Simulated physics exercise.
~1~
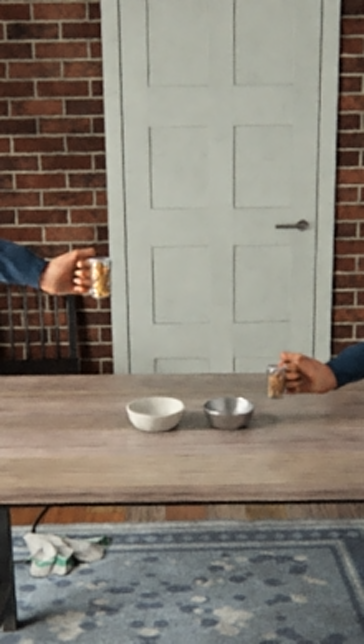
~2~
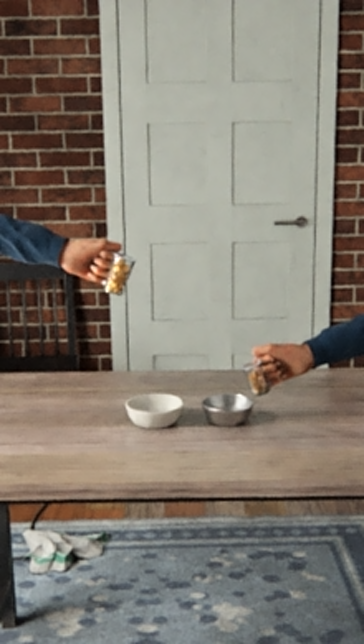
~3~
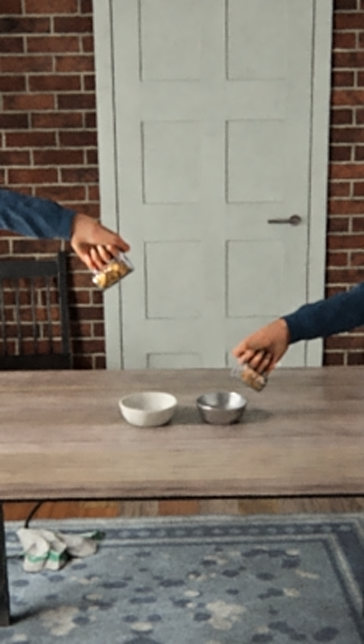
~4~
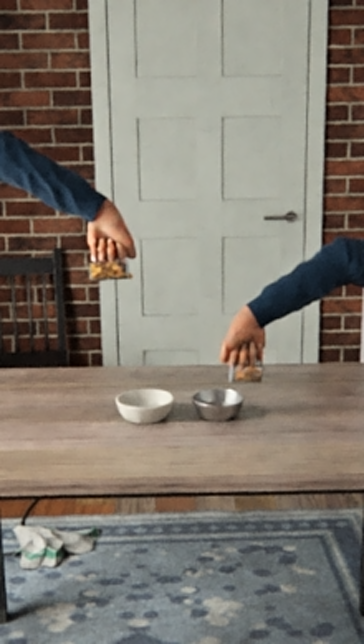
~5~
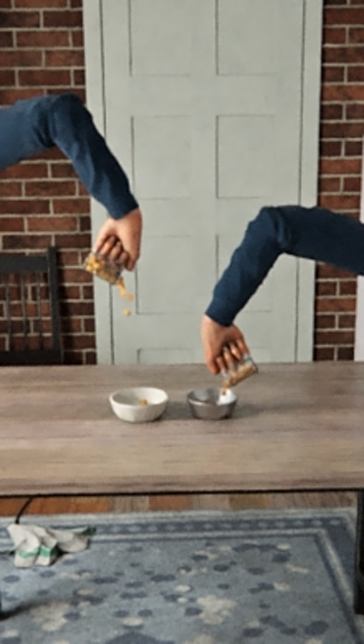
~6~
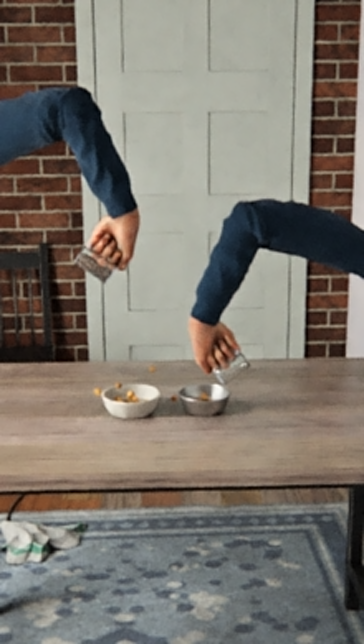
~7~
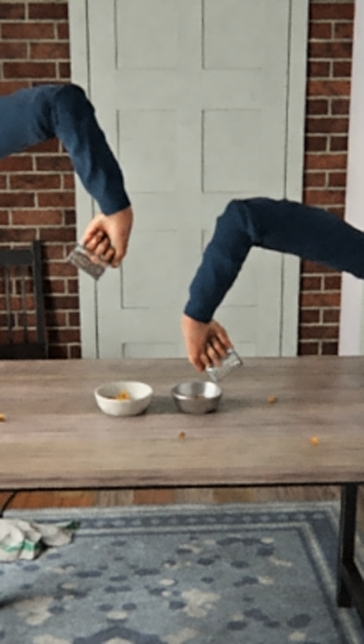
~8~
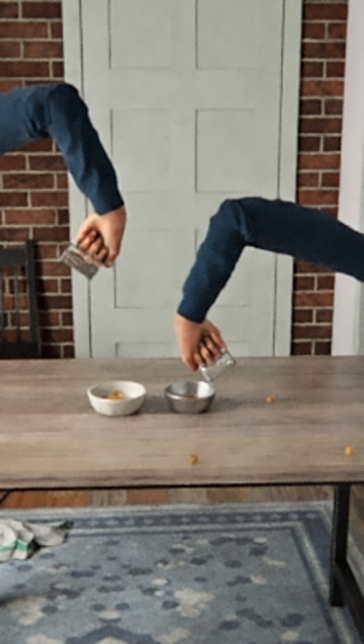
Two hands in dark blue sleeves reach in from either side, each holding a small clear cup of little orange-tan pieces, the left one held higher. Seen from the front, a white bowl and a metal bowl sit side by side on a wooden table, before a pale door and brick wall, as the view drifts slightly right. Both hands tip their cups until the pieces pour out. The left stream falls farther, and some pieces bounce out across the table. Finally, both cups are upturned and empty, with most left pieces in the white bowl, several scattered, and the right load all inside the metal bowl.
